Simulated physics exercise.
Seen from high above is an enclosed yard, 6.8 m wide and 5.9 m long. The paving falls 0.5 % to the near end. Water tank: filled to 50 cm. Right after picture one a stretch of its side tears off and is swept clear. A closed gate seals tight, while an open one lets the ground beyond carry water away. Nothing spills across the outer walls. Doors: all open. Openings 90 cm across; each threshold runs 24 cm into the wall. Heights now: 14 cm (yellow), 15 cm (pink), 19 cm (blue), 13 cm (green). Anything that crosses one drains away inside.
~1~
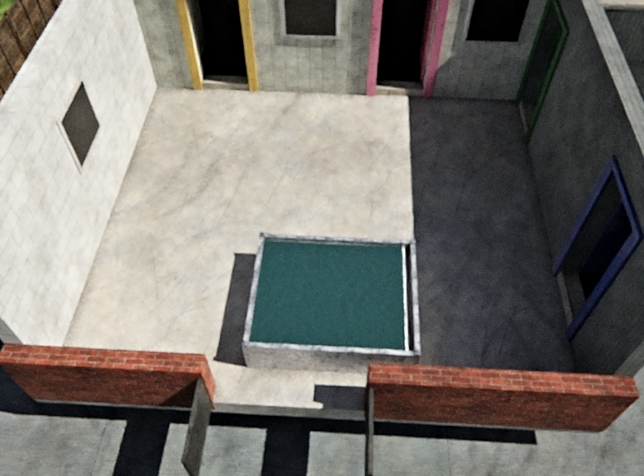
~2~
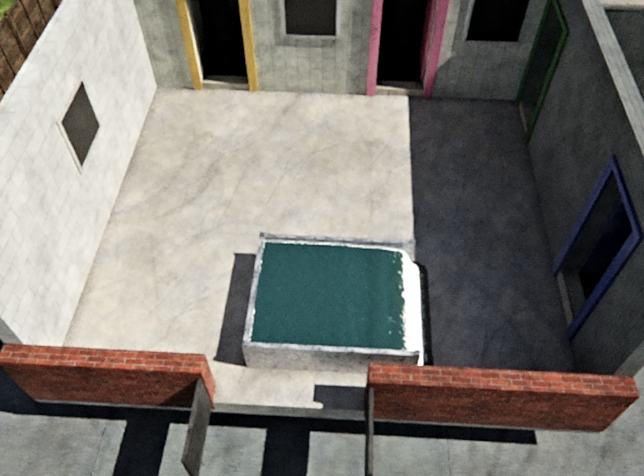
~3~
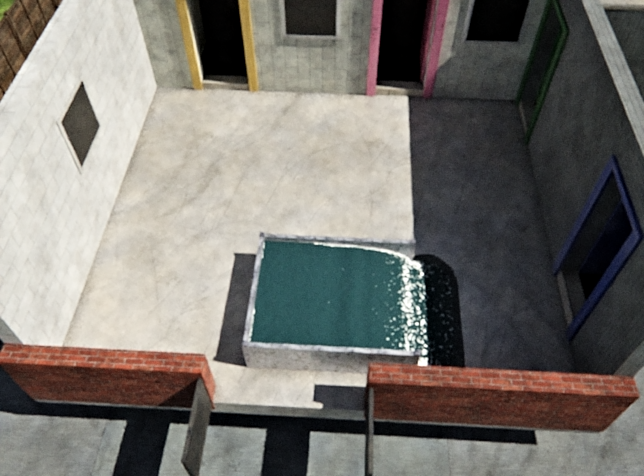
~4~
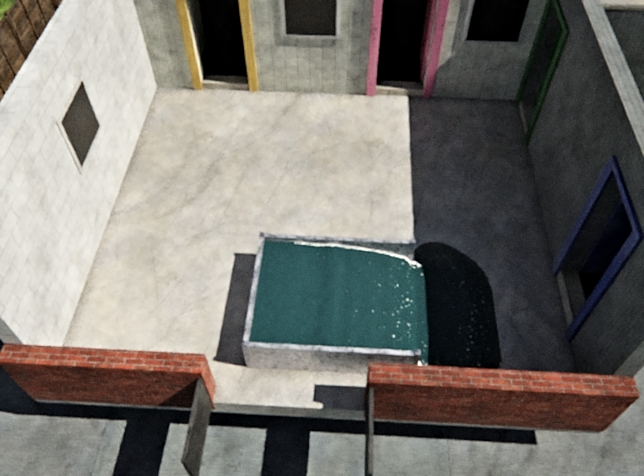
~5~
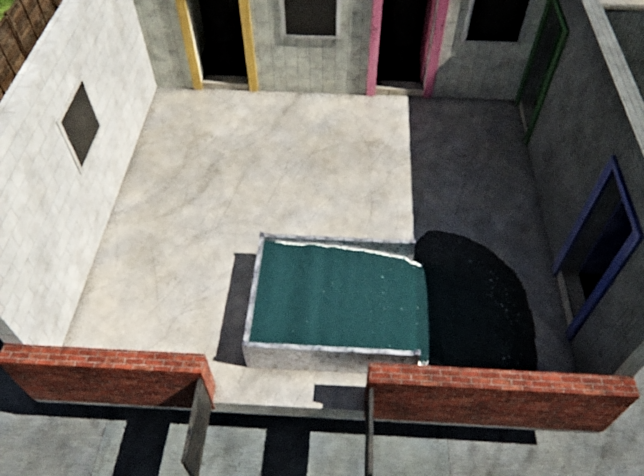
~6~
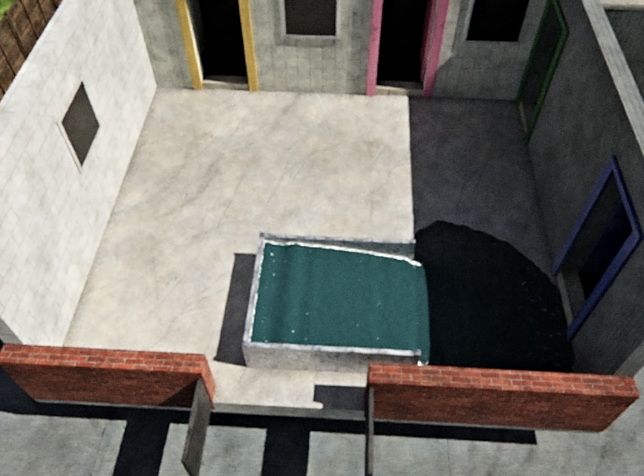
To begin with, a raised rectangular tank of dark green water sits still in a walled yard with coloured door surrounds. Its right side gives way, and water pours out in a white, speckled rush, then spreads rightward as a widening dark pool across the shaded floor toward the blue-edged opening.
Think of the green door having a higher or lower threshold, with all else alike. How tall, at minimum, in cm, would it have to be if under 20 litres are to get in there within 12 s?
It would need to be about 8.5 cm tall.
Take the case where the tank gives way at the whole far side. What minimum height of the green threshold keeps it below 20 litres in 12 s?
In that case you'd want it roughly 13.5 cm high.
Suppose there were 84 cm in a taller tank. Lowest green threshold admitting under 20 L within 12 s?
You'd need a step of close to 17 cm.
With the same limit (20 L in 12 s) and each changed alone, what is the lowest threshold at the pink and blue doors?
About 6.5 cm at pink and 24 cm at blue.
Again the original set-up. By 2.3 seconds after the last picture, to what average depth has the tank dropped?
Near 13 cm, averaged.
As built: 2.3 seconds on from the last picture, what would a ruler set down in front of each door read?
In cm: Yellow 0, pink 0, blue 23, green 4.
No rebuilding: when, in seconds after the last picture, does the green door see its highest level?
5.5 s.
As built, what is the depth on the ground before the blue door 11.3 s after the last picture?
Some 5.5 centimetres.
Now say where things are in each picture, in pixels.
The first frame shows the water tank at (334, 293) is whole and still, 50 cm deep; the green door at (538, 76) is dry.
In the second frame, water pours out at (409, 311) and has run 0.2 m, to a hidden place; about 4 cm deep outside, 50 cm at the back.
In the third frame, the gap is at (409, 312), the front 0.6 m out at (456, 366); the back of the water tank holds 50 cm.
In the fourth frame, the gap is at (409, 312), the front 1.1 m out at (493, 360); the back of the water tank holds 50 cm.
In the fifth frame, the front is at (529, 358), 1.6 m from the gap at (409, 312); 3.3 m2 of floor is wet, 50 cm left at the back.
In the sixth frame, the front is at (563, 328), 2.1 m from the gap at (409, 312); 4.5 m2 of floor is wet, 46 cm left at the back; 2.9 m in a straight line remain to the green door at (538, 76).
Then, 0.7 s after the last picture water covers 15 % of the floor, deepest (36 cm) near (575, 404); it has not reached the green door.
Then, 2.3 s after the last picture water covers 25 % of the floor, deepest (24 cm) near (575, 404); 4 cm at the green door, 0 litres in over its 13 cm threshold.
Then, 11.3 s after the last picture water covers 90 % of the floor, deepest (9 cm) near (53, 375); 3 cm at the green door, 4 litres in over its 13 cm threshold.
At the green door as built, the water peaked near 12 cm, 5.3 s after the last picture.
With a threshold of 7.5 cm, 28 litres would have come in within the 12 s; with 10.5 cm, 10 litres. So under 20 litres takes about 8.5 cm.
